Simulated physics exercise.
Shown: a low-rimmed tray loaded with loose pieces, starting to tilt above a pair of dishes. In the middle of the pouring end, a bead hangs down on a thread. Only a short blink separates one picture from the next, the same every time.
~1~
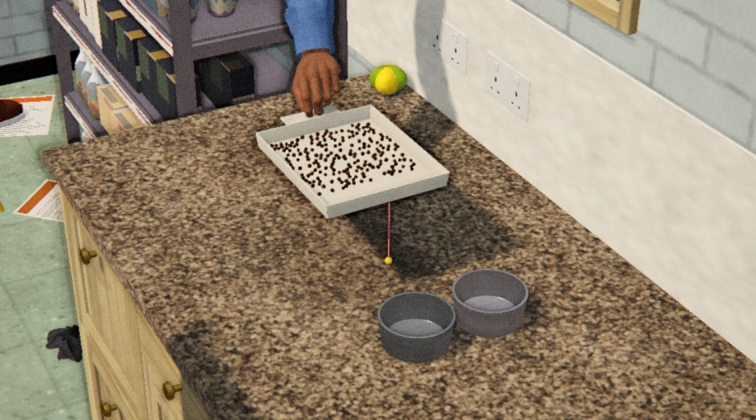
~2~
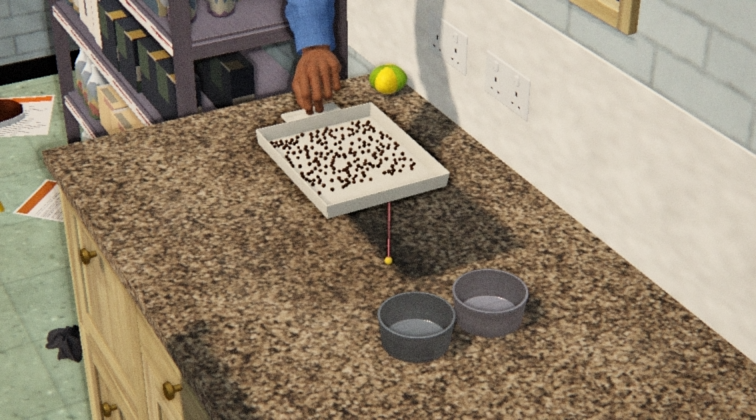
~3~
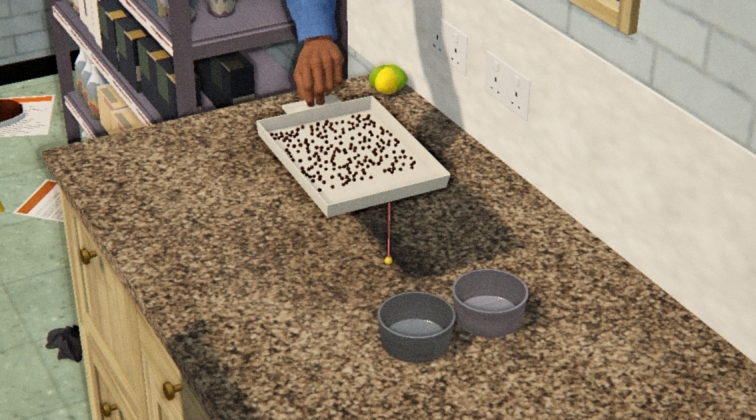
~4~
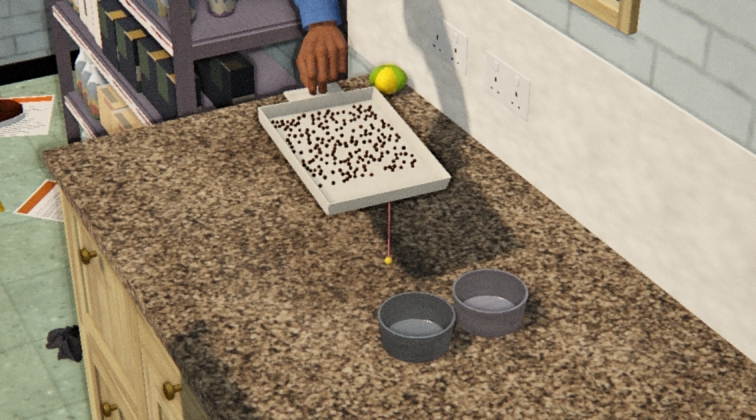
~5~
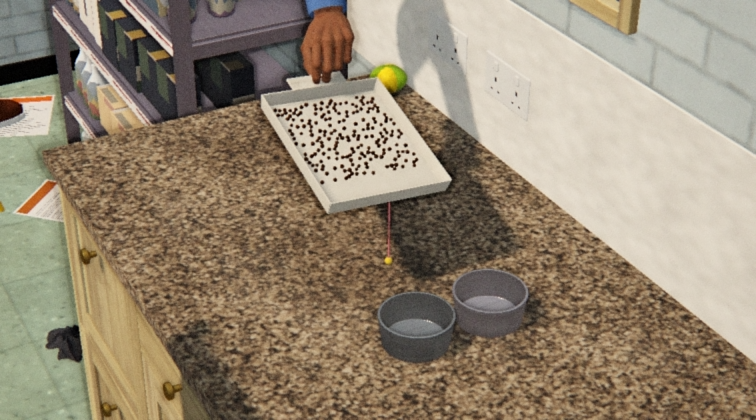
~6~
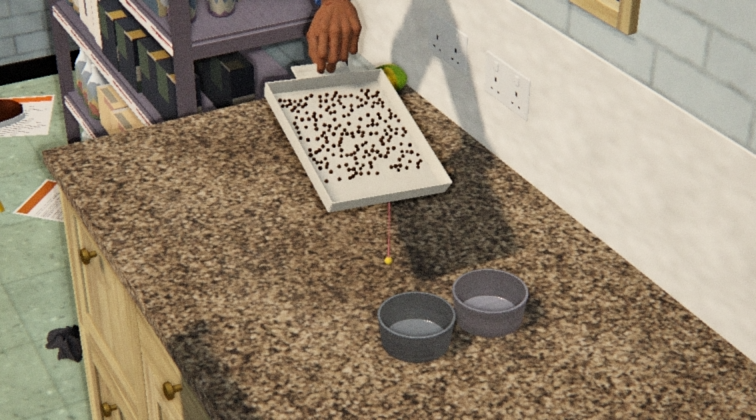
A hand held a pale, low-rimmed tray scattered with small brown berries above a speckled counter, then slowly raised its far end, tilting the tray toward two gray dishes as a tiny bead hung below.
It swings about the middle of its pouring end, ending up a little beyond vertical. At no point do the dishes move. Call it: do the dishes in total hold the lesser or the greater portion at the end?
In total they hold the lesser portion.
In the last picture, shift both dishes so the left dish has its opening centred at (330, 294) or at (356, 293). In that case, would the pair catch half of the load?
Short of half and then the bulk of it.
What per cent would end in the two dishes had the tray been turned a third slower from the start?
I'd put it at some 0 per cent.
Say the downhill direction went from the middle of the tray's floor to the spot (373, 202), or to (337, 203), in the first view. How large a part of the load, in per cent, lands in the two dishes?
Close to 0 percent first and close to 0 percent second.
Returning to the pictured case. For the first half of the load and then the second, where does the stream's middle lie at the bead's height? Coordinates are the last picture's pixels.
The leading part at (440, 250), the rest of it at (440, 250).
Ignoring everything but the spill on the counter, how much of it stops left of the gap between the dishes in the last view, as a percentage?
Close to 50 per cent.
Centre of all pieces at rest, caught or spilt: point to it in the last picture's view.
Last view, resting centre - approx. (450, 292).
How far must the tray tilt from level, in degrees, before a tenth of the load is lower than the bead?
Roughly 75 degrees of turn.
Soon after the last picture, tray tipped steeply; most on the tray; a stray few in the right dish; a stray few outside both; a small part in the air.
A little later, tray tipped past a quarter turn; about half on the tray; a stray few in the right dish; about a third outside both; about a quarter in the air.
Later still, tray tipped past a quarter turn; a stray few in the right dish; nearly all outside both.
At rest, tray tipped past a quarter turn; none in the left dish; a stray few in the right dish; nearly all outside both.
